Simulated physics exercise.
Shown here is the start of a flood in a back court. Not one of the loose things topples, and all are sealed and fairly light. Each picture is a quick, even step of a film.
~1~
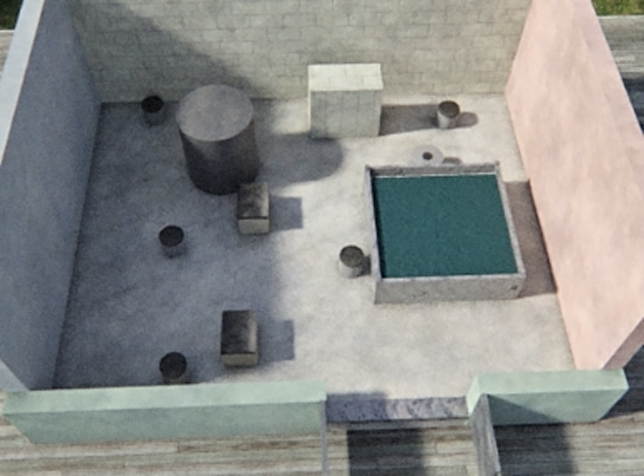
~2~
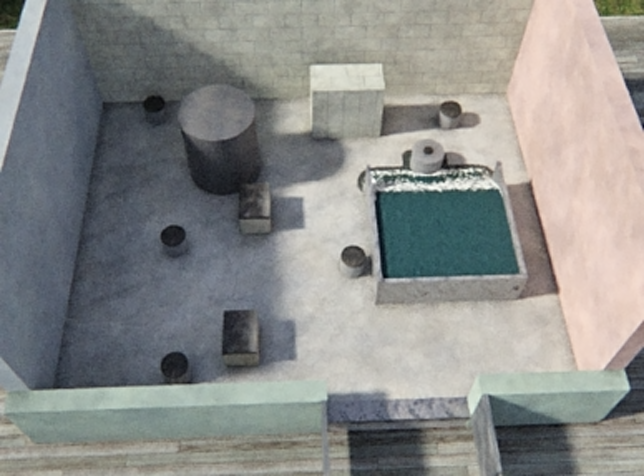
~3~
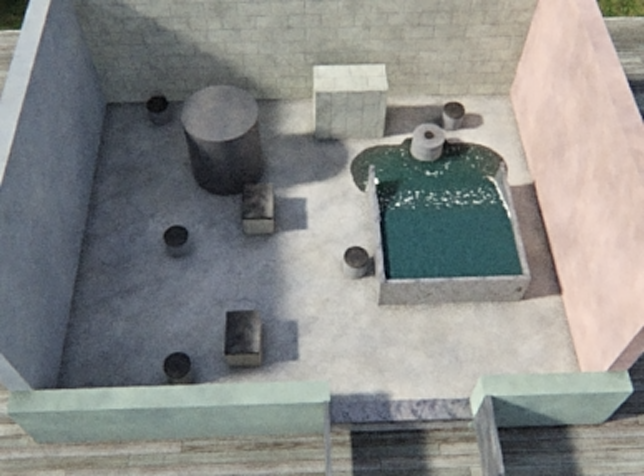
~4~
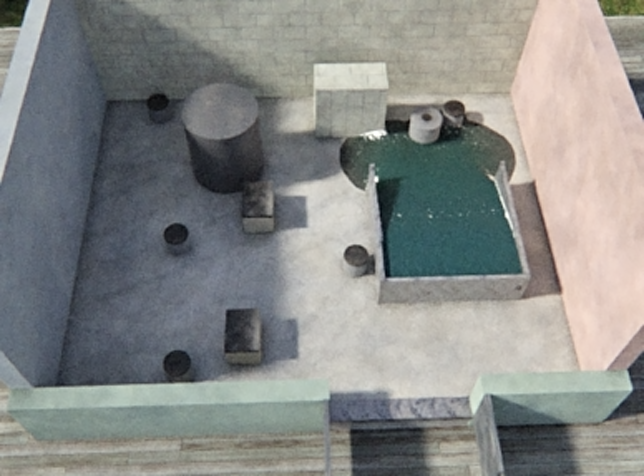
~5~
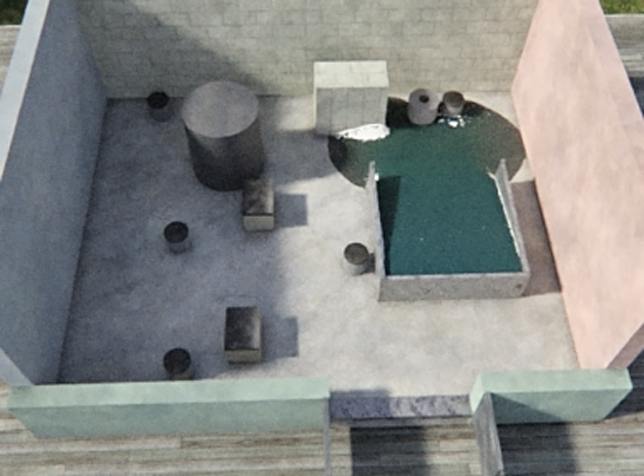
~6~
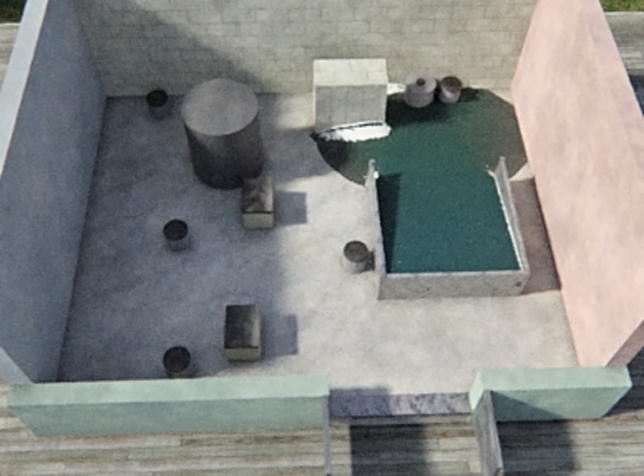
In a walled court, water spills from a pool's back, pushing a tub, then a pail.
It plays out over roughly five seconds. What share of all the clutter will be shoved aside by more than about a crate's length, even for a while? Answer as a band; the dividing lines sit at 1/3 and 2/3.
1/3 to 2/3.
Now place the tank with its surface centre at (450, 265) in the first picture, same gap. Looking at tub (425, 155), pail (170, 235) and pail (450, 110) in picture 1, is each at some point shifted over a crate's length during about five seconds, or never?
Well, the first one got driven a long way, the second didn't get far, and the third got driven a long way.
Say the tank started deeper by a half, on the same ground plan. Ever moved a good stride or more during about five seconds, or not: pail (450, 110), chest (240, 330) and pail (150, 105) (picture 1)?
Item by item: Cleared the mark, then missed the mark, then cleared the mark.
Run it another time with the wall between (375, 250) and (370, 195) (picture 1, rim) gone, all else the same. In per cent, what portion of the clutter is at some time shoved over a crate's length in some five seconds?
Estimate: Some 50 per cent.
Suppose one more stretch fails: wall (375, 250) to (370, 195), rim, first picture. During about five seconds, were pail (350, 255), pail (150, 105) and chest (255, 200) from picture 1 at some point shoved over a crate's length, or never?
Well, in order they come out as over the mark, below the mark and over the mark.
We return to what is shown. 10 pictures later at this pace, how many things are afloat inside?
Result - 2.
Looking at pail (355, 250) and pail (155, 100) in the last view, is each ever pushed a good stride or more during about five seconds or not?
First one: Below that mark; second one: The full distance.
A moment on, 1 of 8 are well off their spots; 2 afloat.
Next, 2 of 8 are well off their spots; 2 afloat.
Later, 3 of 8 are well off their spots; 3 afloat.
In the end, 2 of 8 are well off their spots, and 3 have been at some point; 2 afloat.
